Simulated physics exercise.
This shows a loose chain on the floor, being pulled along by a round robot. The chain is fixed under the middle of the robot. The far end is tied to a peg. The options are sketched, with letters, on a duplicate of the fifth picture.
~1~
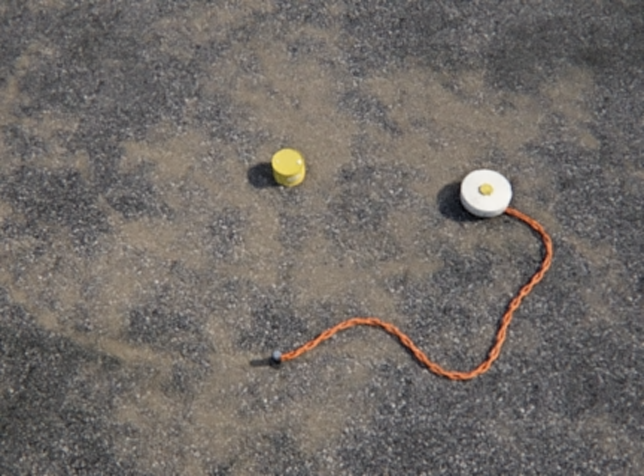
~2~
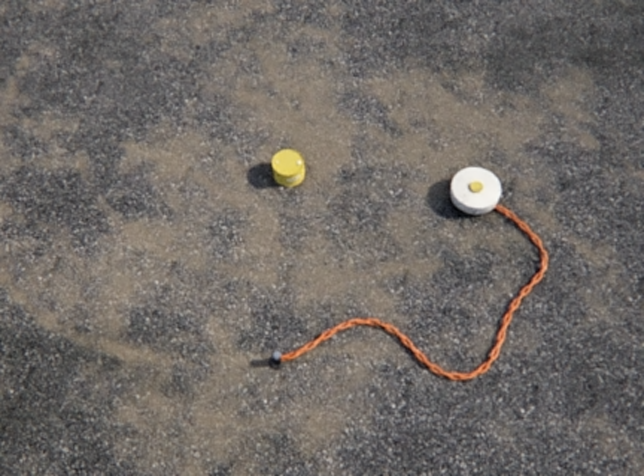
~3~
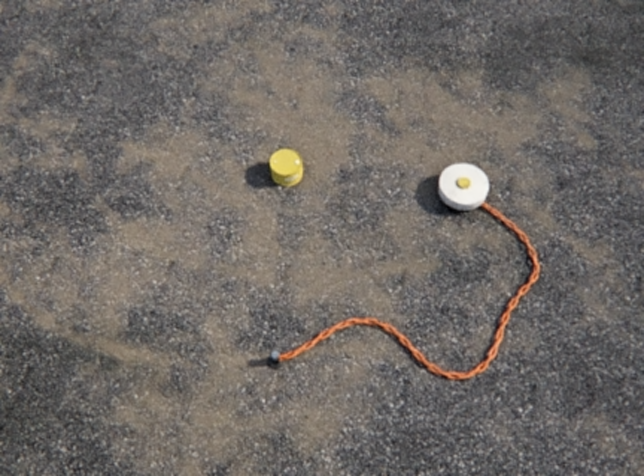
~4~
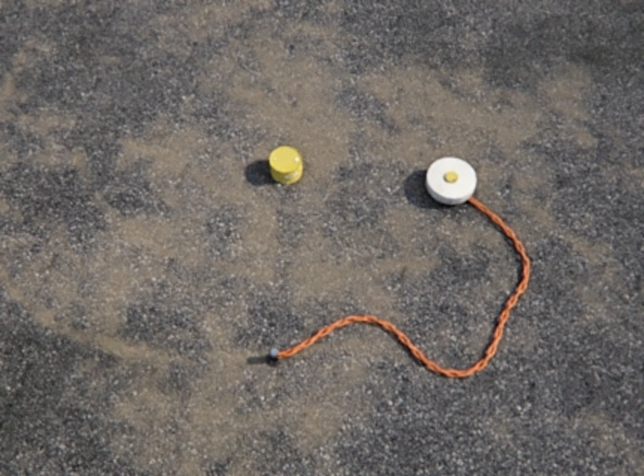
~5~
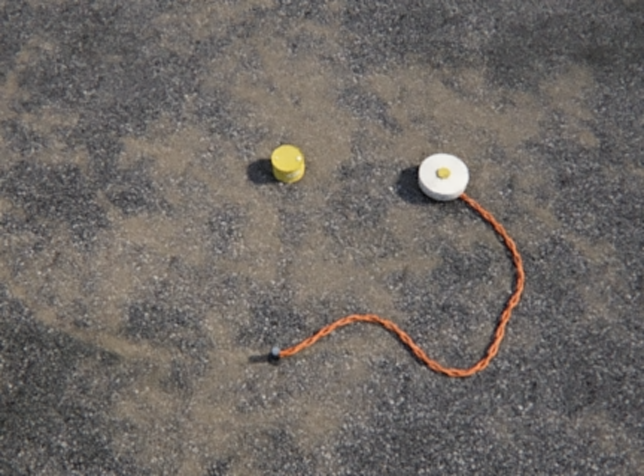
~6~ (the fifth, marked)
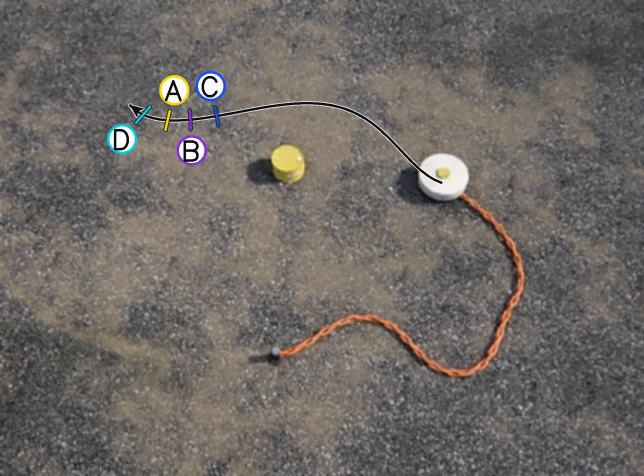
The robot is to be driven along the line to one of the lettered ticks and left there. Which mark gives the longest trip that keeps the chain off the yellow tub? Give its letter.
At C, and not beyond.
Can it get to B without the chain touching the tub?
No.
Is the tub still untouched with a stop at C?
For that mark, yes.
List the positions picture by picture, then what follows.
The first picture shows peg (278, 358); yellow tub (289, 167); robot (485, 194).
The second picture shows robot (475, 192); peg (278, 358).
The third picture shows robot (463, 188); peg (276, 358).
The fourth picture shows robot (450, 182); peg (275, 355).
The fifth picture shows robot (443, 178); peg (276, 354); yellow tub (288, 164).
On the copy, A at (168, 120); B at (190, 120); C at (217, 116); D at (143, 115); the route from (442, 183) via (294, 104) to (130, 105).
On C. First, robot (377, 122), middle of the chain (459, 311).
Then, robot (292, 99), middle of the chain (419, 253).
Finally, robot (216, 111), middle of the chain (385, 228); nothing has been touched.
By contrast, A brings the chain against the tub; B brings the chain against the tub; D brings the chain against the tub.
